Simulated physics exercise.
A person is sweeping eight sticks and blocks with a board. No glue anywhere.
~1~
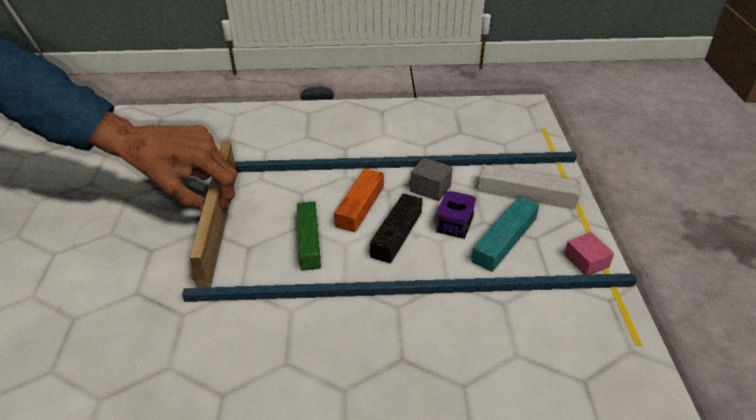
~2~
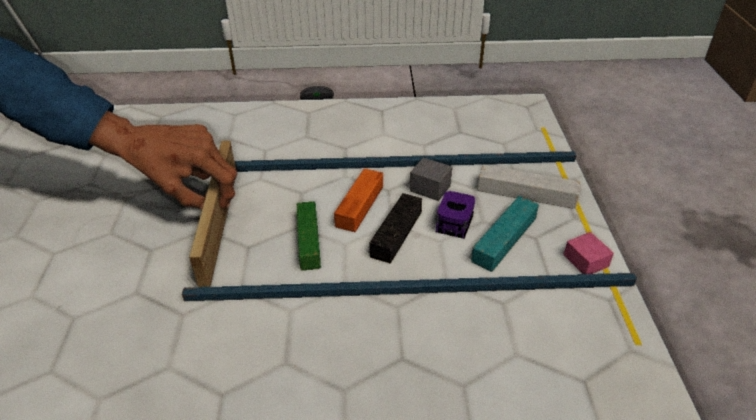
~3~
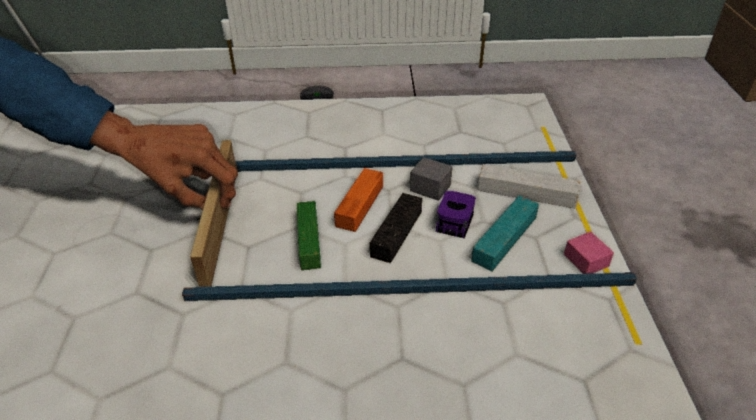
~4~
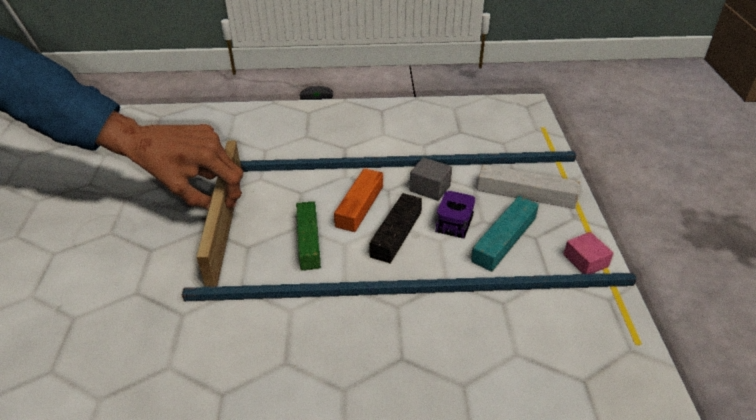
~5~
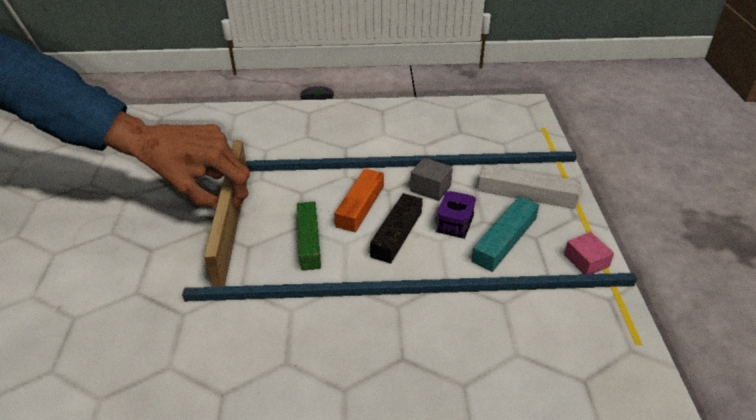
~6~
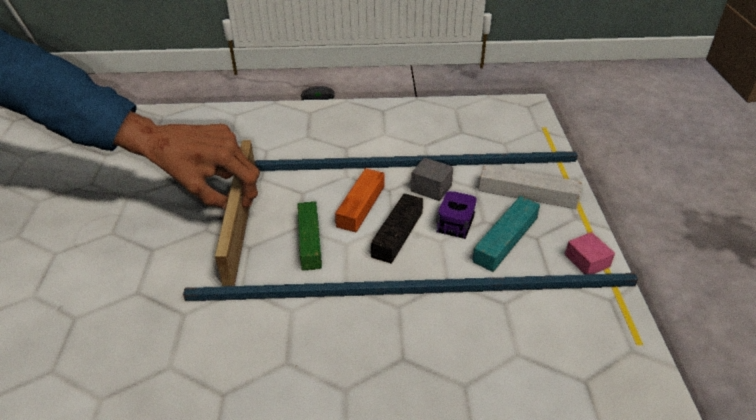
A hand held a wooden board upright at the left between two blue rails, then slid it slightly right toward the green bar, while the colourful sticks and blocks stayed where they were.
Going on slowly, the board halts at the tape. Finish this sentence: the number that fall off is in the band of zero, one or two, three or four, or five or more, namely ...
Namely five or more.
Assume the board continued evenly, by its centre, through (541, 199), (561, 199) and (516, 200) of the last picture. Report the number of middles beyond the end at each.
Place by place: 4, 5 and 2.
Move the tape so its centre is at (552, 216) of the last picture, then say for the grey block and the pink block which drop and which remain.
Well, the grey block is left in place and the pink block topples off.
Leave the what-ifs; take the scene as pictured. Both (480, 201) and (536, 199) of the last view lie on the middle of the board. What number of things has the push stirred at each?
At the first spot the count is 8, and at the second it is 8.
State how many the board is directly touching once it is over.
So the total is 2.
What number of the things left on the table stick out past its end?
The count is 1.
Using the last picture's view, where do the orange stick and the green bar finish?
The orange stick comes to rest close to (596, 186), while the green bar rests close to (602, 227).
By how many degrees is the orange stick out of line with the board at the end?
Roughly 20 degrees.
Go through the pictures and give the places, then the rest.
Pink block (588, 254); white bar (528, 186); turquoise bar (506, 233); board (216, 209); tape (582, 215), in the first frame.
White bar (528, 186); grey block (431, 179), in the second frame.
Turquoise bar (506, 232); green bar (308, 234), in the third frame.
Pink block (588, 254); purple case (455, 215), in the fourth frame.
White bar (528, 186); black bar (397, 227), in the fifth frame.
Pink block (589, 254); white bar (529, 187); turquoise bar (507, 232); board (239, 208); tape (583, 215), in the sixth frame.
Soon after, none off yet; pink block at rest near (589, 254); white bar at rest near (529, 187); turquoise bar at rest near (507, 232).
After that, none off yet; pink block displaced about its own width near (611, 257); white bar displaced a little near (567, 191); turquoise bar displaced about its own width near (581, 242).
In the end, the number that fall off is five or more; gone, black bar, grey block, purple case, turquoise bar, white bar and pink block.
